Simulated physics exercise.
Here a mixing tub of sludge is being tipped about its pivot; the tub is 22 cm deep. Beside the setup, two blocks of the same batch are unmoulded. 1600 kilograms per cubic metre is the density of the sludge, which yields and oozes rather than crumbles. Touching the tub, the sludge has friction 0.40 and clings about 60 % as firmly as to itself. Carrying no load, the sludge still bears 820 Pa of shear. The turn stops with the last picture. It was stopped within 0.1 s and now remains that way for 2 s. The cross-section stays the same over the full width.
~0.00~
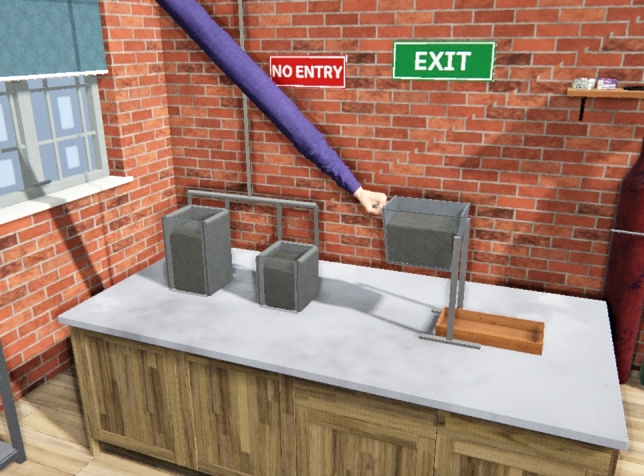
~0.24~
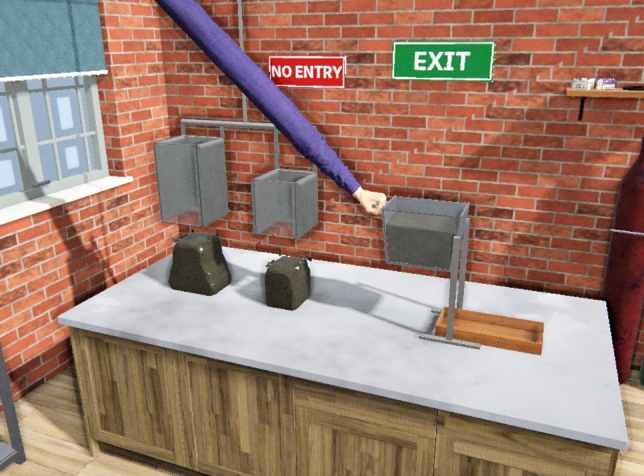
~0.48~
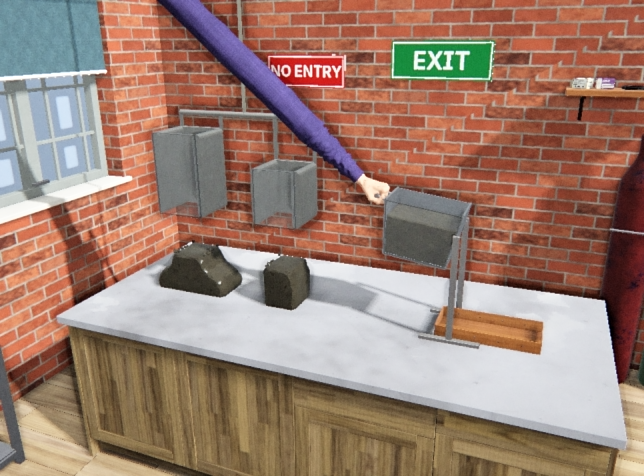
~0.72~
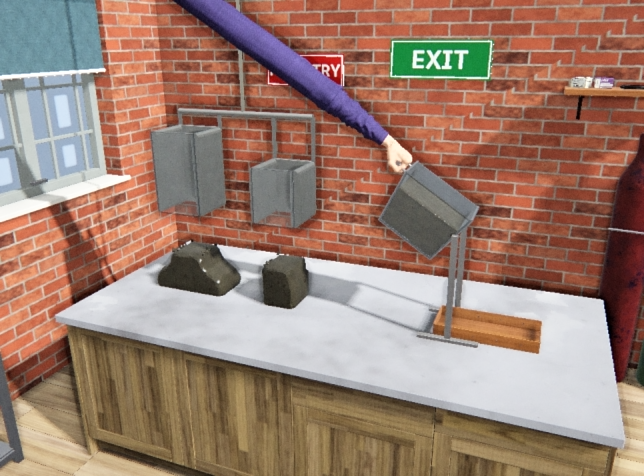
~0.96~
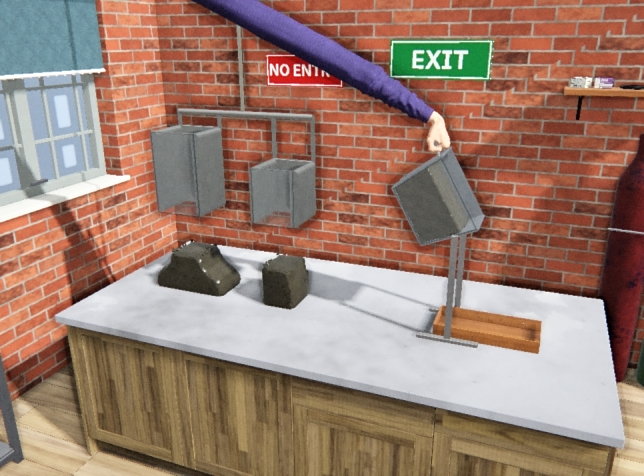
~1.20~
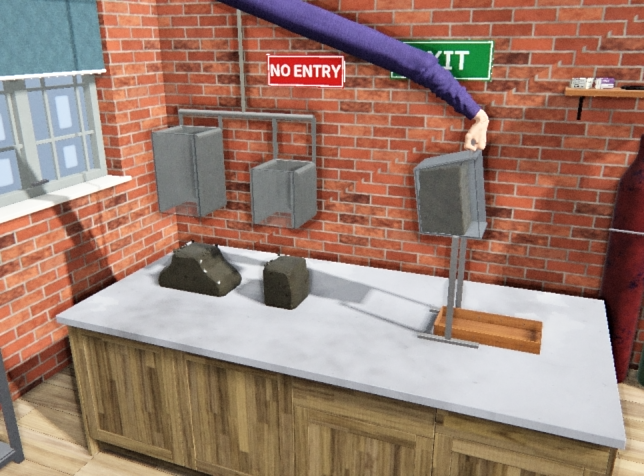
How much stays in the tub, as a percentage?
73 %.
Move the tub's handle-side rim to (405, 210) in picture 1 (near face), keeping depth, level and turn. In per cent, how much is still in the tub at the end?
In that case some 100 per cent.
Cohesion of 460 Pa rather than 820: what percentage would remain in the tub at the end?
In that case close to 50 in a hundred.
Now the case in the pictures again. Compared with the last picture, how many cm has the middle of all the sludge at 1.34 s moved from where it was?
Roughly 3 centimetres.
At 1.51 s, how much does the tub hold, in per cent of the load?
Some 95 per cent.
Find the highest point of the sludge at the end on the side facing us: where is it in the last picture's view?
The highest point sits at around (460, 199).
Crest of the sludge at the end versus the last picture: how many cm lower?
About 12 cm.
After 1.34 s, the tub is at 82 degrees and holds 100 %.
After 1.51 s, the tub is at 82 degrees and holds 97 %.
After 1.68 s, the tub is at 82 degrees and holds 90 %.
After 1.85 s, the tub is at 82 degrees and holds 82 %.
After 3.20 s, at the end, the tub is at 82 degrees and holds 73 %.
